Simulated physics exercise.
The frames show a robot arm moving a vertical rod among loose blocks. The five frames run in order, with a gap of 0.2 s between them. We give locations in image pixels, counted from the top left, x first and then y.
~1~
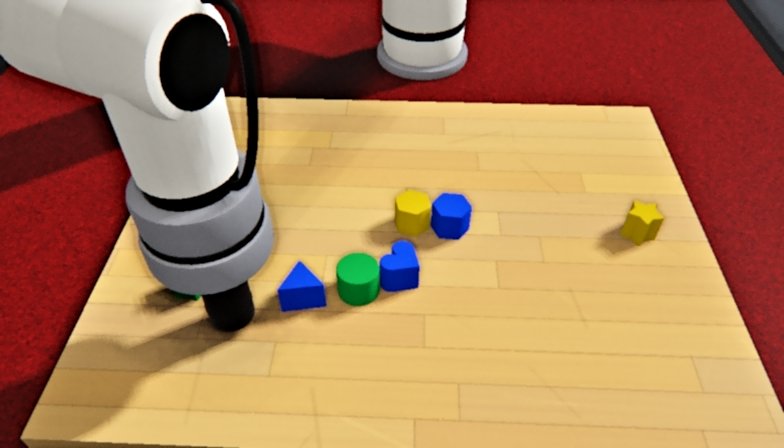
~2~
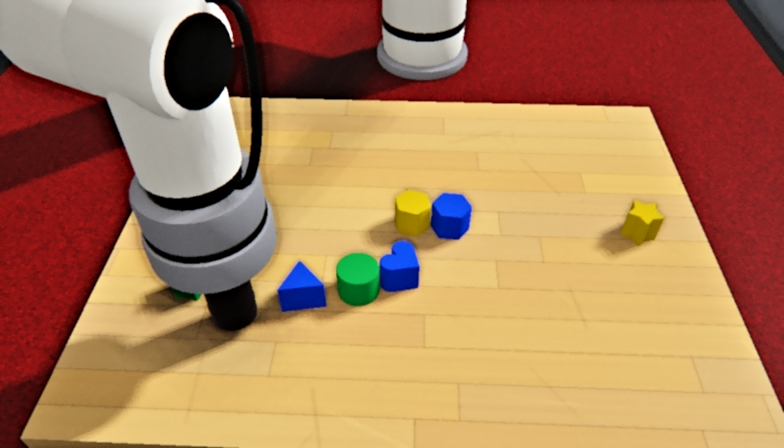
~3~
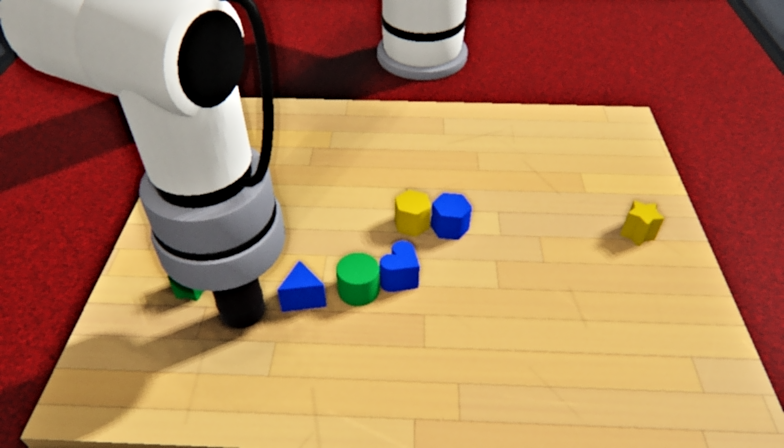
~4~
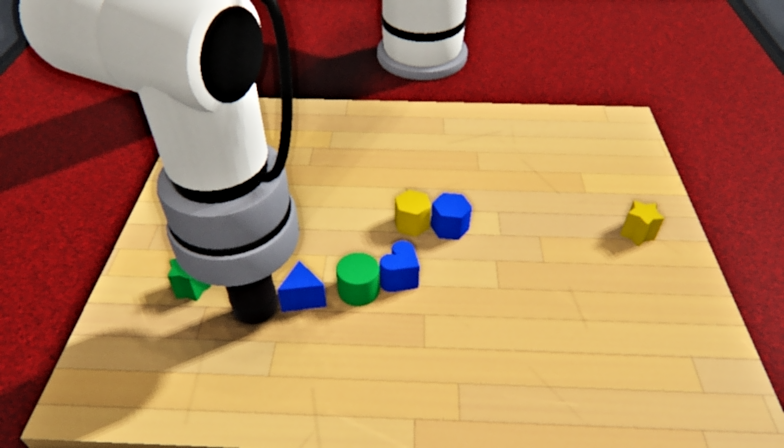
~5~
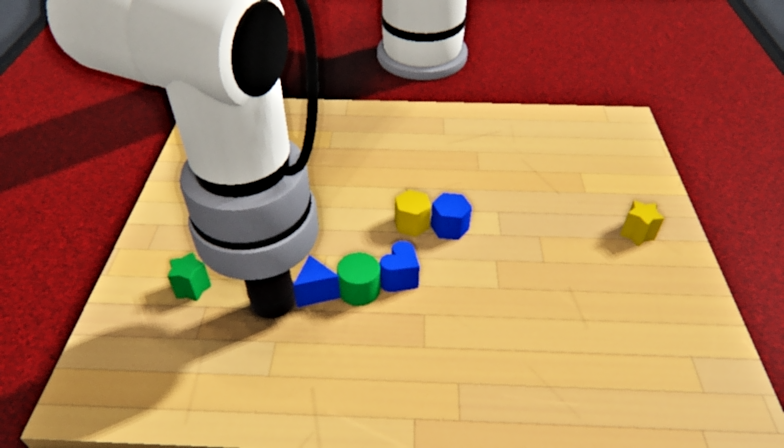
Robot arm sliding its black rod right across a wooden board, nudging a blue triangle against a green disc among scattered blocks.
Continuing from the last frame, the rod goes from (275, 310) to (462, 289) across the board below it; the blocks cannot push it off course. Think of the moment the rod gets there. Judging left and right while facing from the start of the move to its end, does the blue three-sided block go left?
No, I don't think so.
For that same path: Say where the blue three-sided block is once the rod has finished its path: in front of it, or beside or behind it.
Pushed along.
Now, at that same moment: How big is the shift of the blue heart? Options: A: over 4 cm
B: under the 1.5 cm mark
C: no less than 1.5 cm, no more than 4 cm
I'll go with A - over 4 cm.
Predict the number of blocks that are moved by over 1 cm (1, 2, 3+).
Put simply, three or more blocks are moved more than 1 cm.
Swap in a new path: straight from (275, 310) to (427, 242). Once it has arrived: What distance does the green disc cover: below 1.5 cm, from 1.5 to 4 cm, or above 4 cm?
The answer here is over 4 cm.
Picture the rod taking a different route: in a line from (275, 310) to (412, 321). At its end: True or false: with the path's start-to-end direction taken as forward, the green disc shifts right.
False - the claim does not hold.
What follows on the original path. One third of the way, rod at (338, 296); blue three-sided block at (385, 280), turned 50° clockwise; green disc at (421, 267); blue heart at (440, 239), turned 15° anticlockwise.
Two thirds of the way, rod at (403, 288); blue three-sided block at (450, 271), turned 40° clockwise; green disc at (484, 264); blue heart at (452, 234), turned 55° anticlockwise.
At the end, rod at (463, 281); blue three-sided block at (511, 261), turned 35° clockwise; green disc at (543, 256); blue heart at (452, 234), turned 55° anticlockwise; blue six-sided block not moved.
